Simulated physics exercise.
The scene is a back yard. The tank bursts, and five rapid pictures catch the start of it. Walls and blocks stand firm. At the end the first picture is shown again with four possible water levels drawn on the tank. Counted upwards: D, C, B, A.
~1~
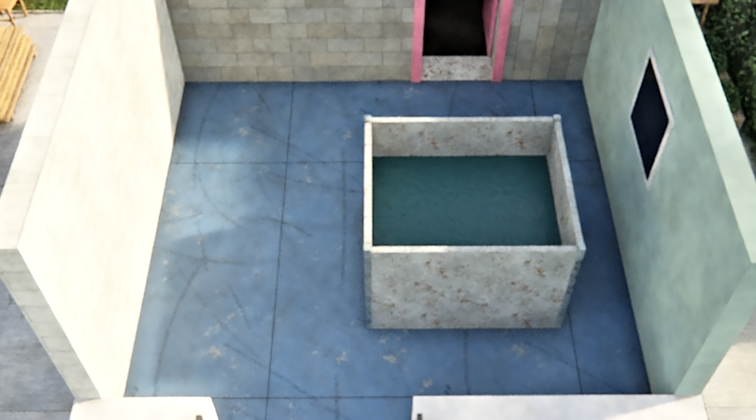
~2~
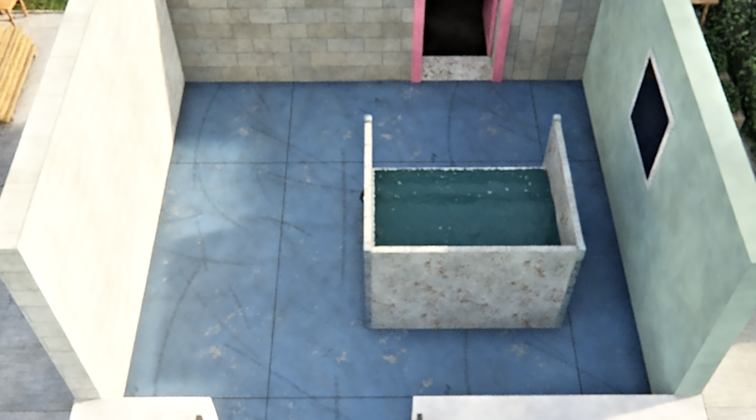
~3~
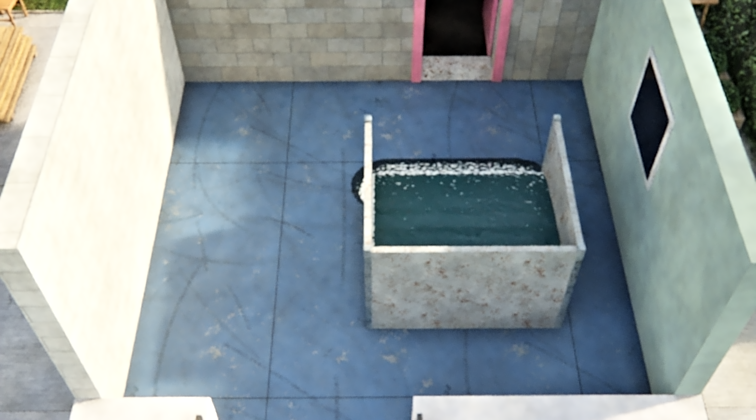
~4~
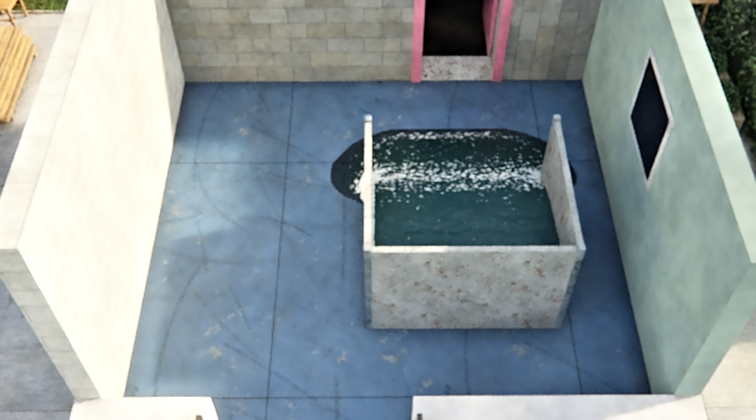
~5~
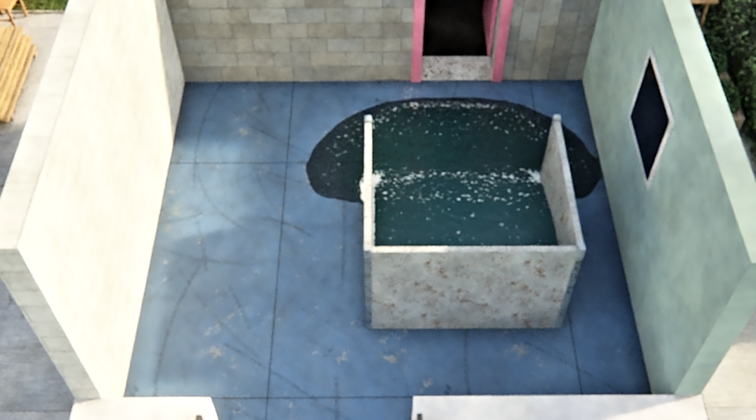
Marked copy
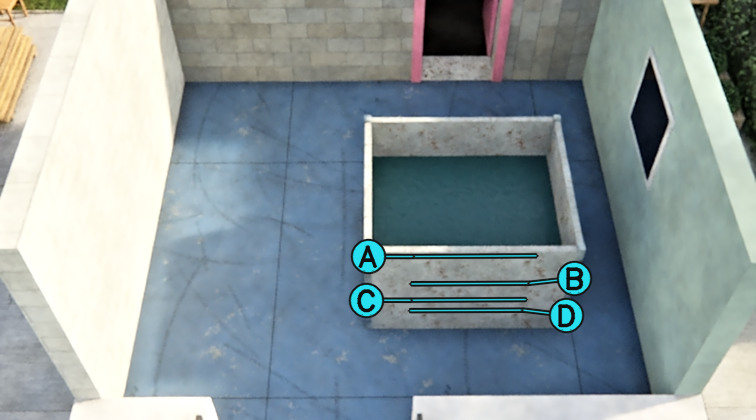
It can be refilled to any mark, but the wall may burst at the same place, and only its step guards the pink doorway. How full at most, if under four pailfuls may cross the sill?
D is the one.
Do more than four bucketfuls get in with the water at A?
Yes, it does.
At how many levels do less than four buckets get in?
One.
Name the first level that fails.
Here it is level C.
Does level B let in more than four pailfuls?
Yes, it does.
On the marked copy, A at (474, 256); B at (470, 283); C at (468, 299); D at (466, 310); from the bottom up D, C, B, A.
With A, dozens of bucketfuls pour in.
With B, dozens of bucketfuls pour in.
With C, about 11 bucketfuls get in.
With D, a bucket or two gets in.
